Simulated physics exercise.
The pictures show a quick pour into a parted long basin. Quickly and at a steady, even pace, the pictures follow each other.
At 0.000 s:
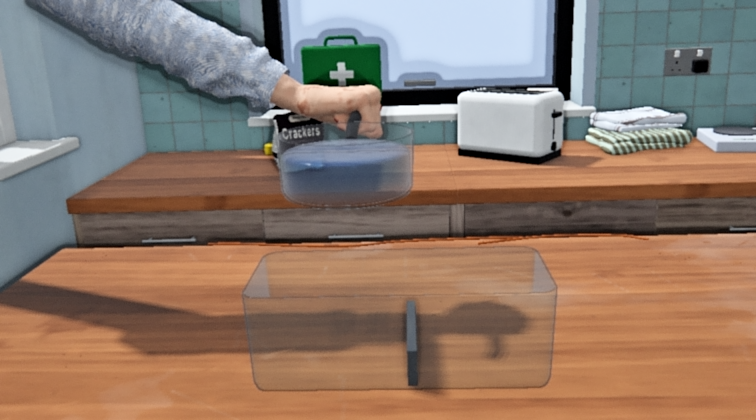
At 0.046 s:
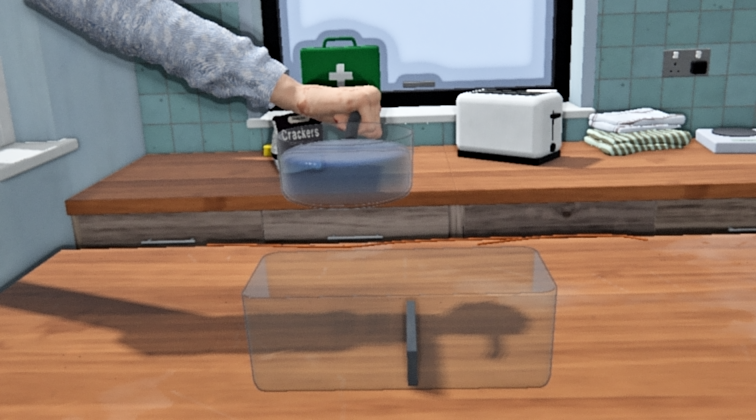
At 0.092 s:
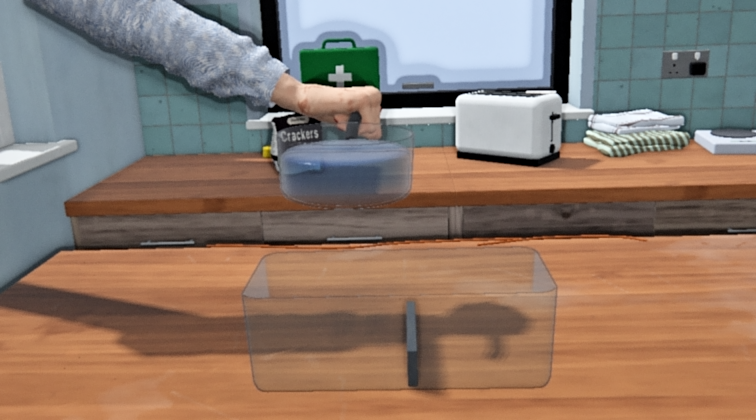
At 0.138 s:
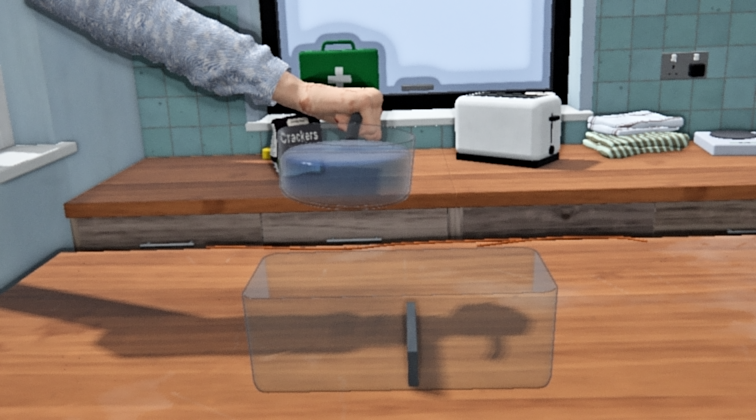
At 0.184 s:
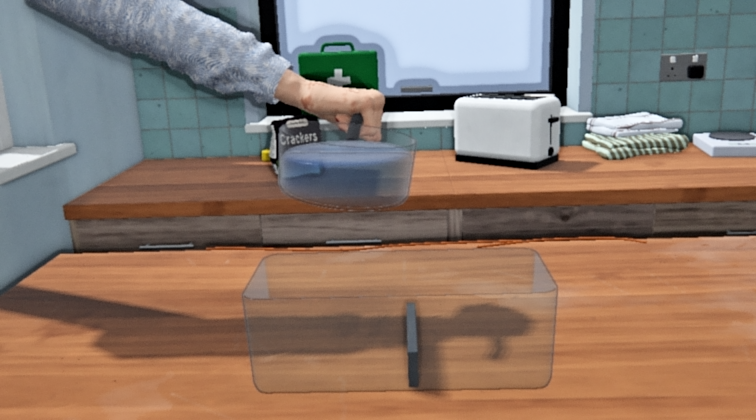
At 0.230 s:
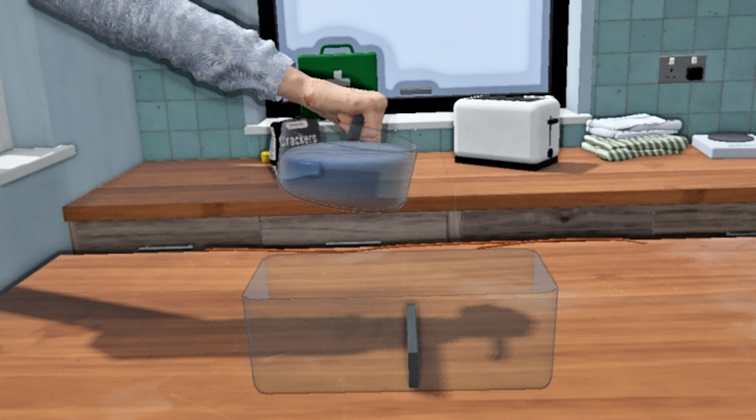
A hand in a grey sleeve gradually tilting a clear container of blue liquid rightward above a divided transparent basin on a wooden counter.
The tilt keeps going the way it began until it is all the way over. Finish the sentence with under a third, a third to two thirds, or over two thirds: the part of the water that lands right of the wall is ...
It is over two thirds.
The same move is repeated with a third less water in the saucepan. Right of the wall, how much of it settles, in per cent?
Something like 85 per cent, give or take.
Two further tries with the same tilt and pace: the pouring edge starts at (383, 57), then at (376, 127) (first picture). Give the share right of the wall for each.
The first start gives some 75 %, the second some 65 %.
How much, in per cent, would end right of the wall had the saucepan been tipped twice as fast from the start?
I'd say roughly 65 in every hundred ends up there.
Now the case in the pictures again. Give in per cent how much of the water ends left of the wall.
Share approx. 15 per cent.
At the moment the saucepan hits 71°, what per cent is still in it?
50 %.
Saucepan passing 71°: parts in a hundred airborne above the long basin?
About 35 %.
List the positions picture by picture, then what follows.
In the first picture, it leans 0°; its right rim is at (413, 133); the water meets the walls at (282, 152) and (410, 149); the long basin's rim runs from (254, 275) to (546, 269); the wall's top is at (412, 325).
In the second picture, it leans 1°; its right rim is at (413, 133); the water meets the walls at (283, 152) and (410, 149).
In the third picture, it leans 2°; its right rim is at (413, 135); the water meets the walls at (283, 152) and (411, 150).
In the fourth picture, it leans 4°; its right rim is at (415, 139); the water meets the walls at (283, 152) and (411, 150).
In the fifth picture, it leans 8°; its right rim is at (416, 143); the water meets the walls at (283, 152) and (413, 152).
In the sixth picture, it leans 12°; its right rim is at (417, 149); the water meets the walls at (284, 153) and (414, 152).
A moment on, the saucepan is tipped part way and 49 per cent is still to pour, 0 is left of the wall and 14 right of it.
Next, the saucepan is tipped right over and 7 per cent is still to pour, 7 is left of the wall and 79 right of it.
Then the saucepan is tipped right over and 0 per cent is still to pour, 13 is left of the wall and 86 right of it.
Later the saucepan is tipped right over and 0 per cent is still to pour, 14 is left of the wall and 86 right of it.
Finally, 14 per cent lies left of the wall, 86 right of it and 1 outside.
